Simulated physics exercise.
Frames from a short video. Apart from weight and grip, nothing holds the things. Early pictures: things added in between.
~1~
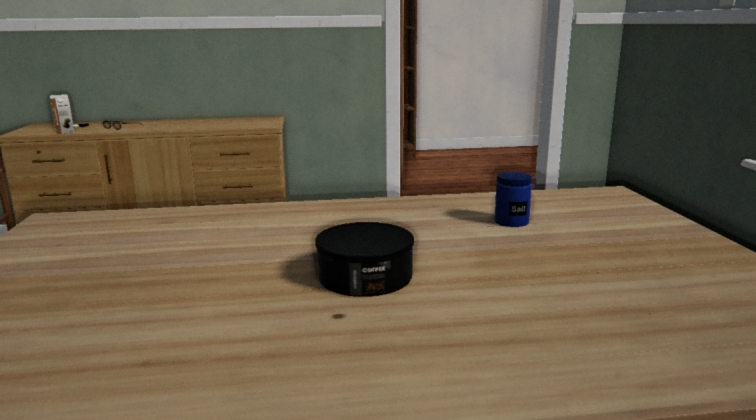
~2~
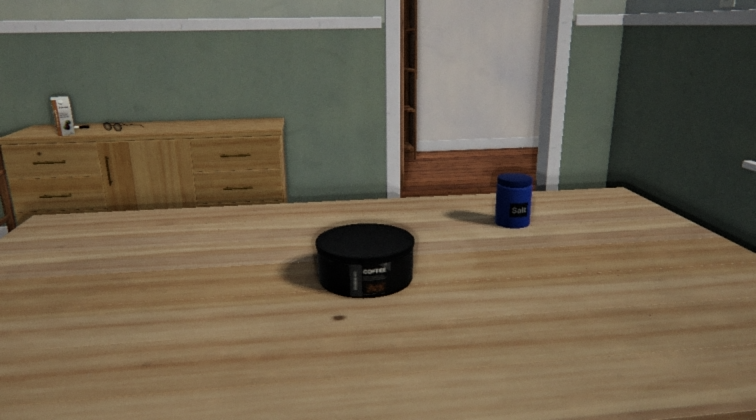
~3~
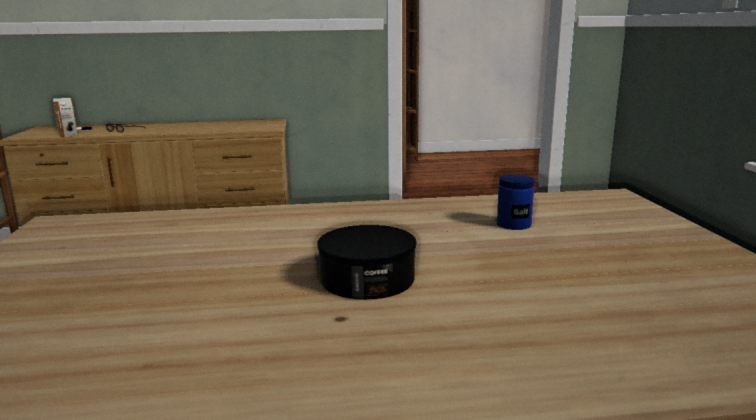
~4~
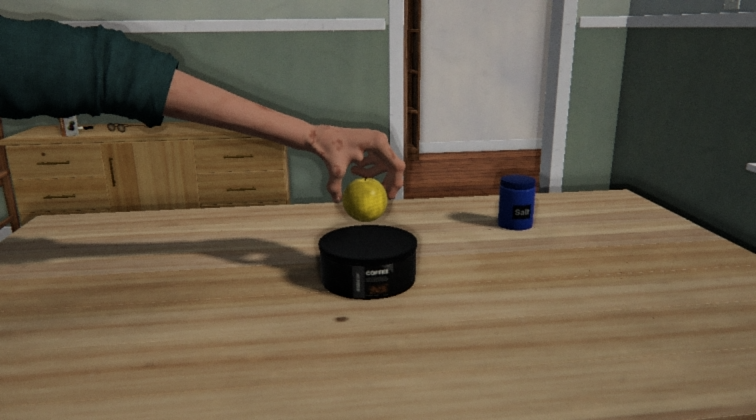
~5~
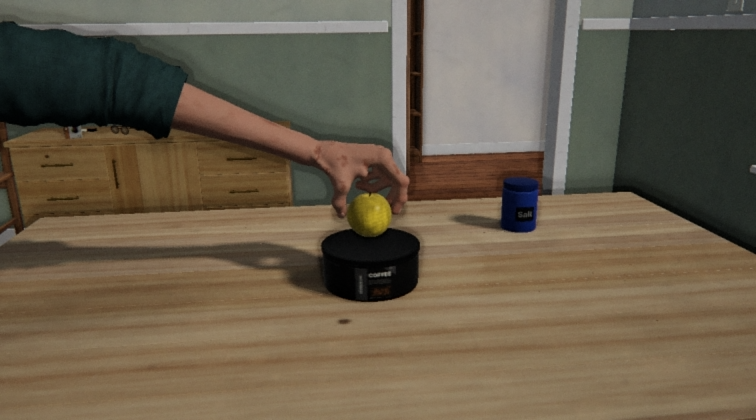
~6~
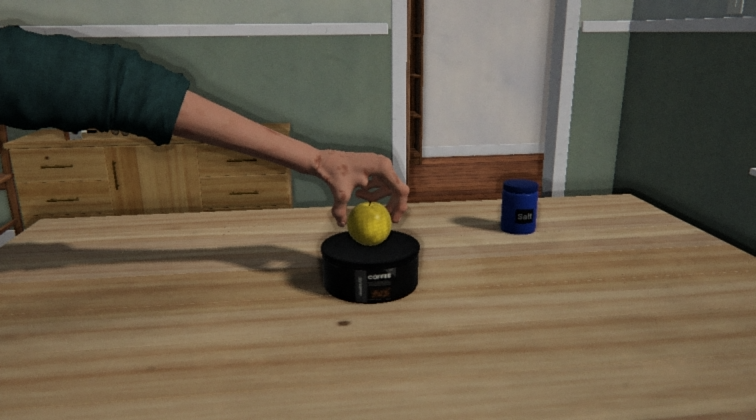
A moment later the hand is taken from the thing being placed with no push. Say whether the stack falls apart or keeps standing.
It is going to rest securely.
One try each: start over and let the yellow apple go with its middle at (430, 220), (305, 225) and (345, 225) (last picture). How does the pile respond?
First the pile topples, second it topples, third it remains standing.
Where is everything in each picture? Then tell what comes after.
In the first frame, the last thing is not in view yet; black tub (365, 257).
In the second frame, the last thing is not in view yet; black tub (365, 259).
In the third frame, the last thing is not in view yet; black tub (367, 260).
In the fourth frame, still above its spot; yellow apple (365, 200); black tub (368, 260).
In the fifth frame, still above its spot; yellow apple (369, 215); black tub (371, 263).
In the sixth frame, set down, still held; yellow apple (369, 224); black tub (371, 264).
Then, 0.60 s on from there, no change.
Then, 1.60 s on from there, yellow apple resting near (369, 224).
In the end, all 3 unmoved. At the end, from the last picture's camera, yellow apple near (369, 224). The pile holds.
